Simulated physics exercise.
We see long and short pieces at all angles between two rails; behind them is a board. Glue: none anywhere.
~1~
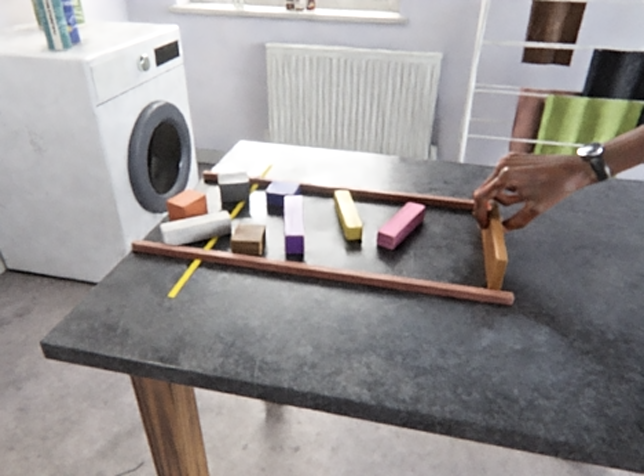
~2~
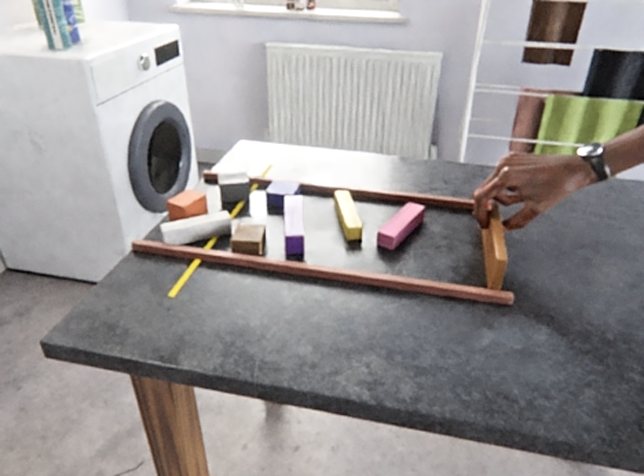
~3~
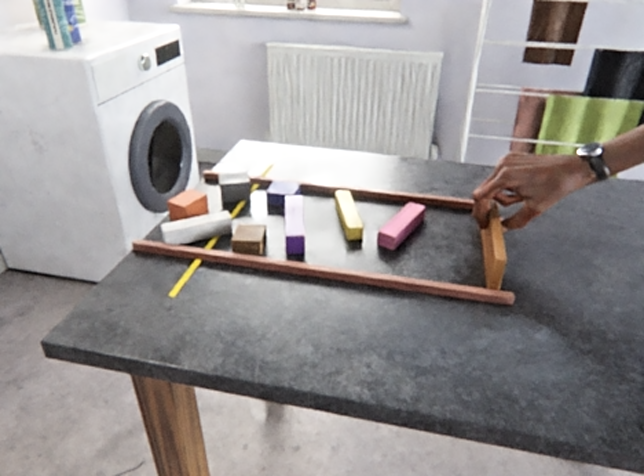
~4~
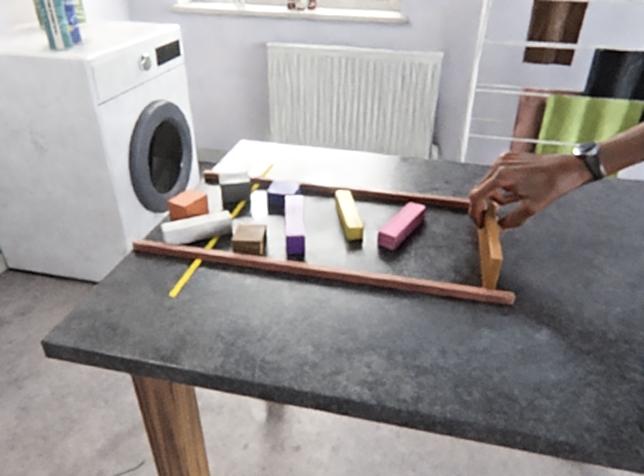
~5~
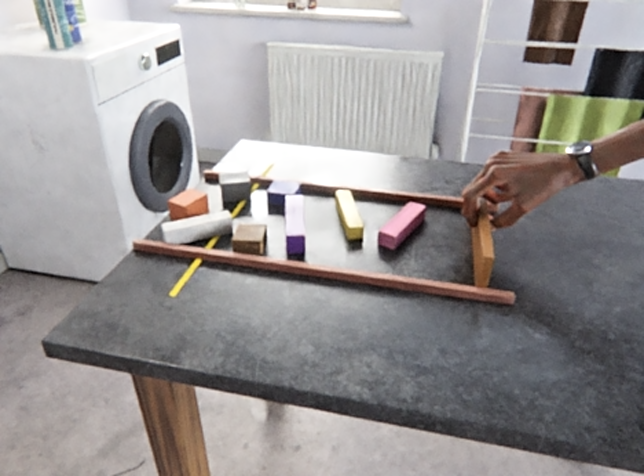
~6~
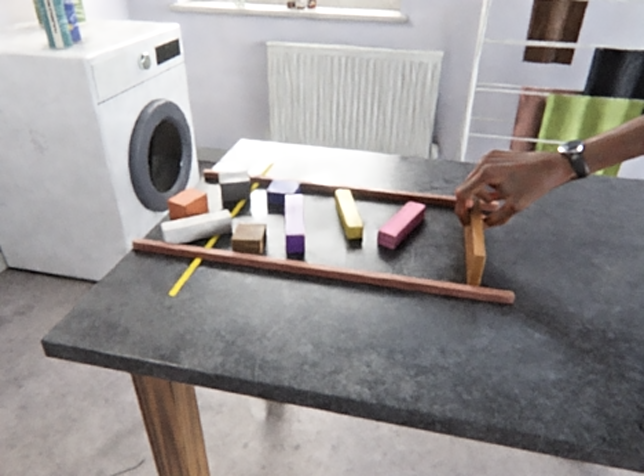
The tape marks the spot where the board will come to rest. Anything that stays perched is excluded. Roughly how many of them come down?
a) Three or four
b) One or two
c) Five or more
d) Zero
(b) One or two.
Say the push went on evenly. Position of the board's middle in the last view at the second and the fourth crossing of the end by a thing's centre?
Near (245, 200) first, near (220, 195) second.
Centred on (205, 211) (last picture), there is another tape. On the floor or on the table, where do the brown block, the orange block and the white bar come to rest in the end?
Observed: Brown block not toppled; orange block toppled; white bar toppled.
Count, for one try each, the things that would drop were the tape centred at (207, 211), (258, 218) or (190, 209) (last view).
Floor tally per try: 4 / 0 / 7.
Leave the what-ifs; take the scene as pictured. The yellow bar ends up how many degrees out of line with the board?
About 0°.
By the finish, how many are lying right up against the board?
That would be 2 of them.
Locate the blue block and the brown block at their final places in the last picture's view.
Final spots - blue block (209, 181), brown block (180, 232).
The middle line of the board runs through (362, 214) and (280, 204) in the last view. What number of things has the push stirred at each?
In order, the tallies are 2 and 7.
Early on, none off yet; orange block at rest near (189, 206); white bar at rest near (198, 228); grey block at rest near (235, 186).
A while later, none off yet; orange block moving near (183, 205); white bar travelled a little near (180, 228); grey block travelled about its own width near (209, 181).
Finally, the number that fall off is one or two; lost, grey block and orange block.
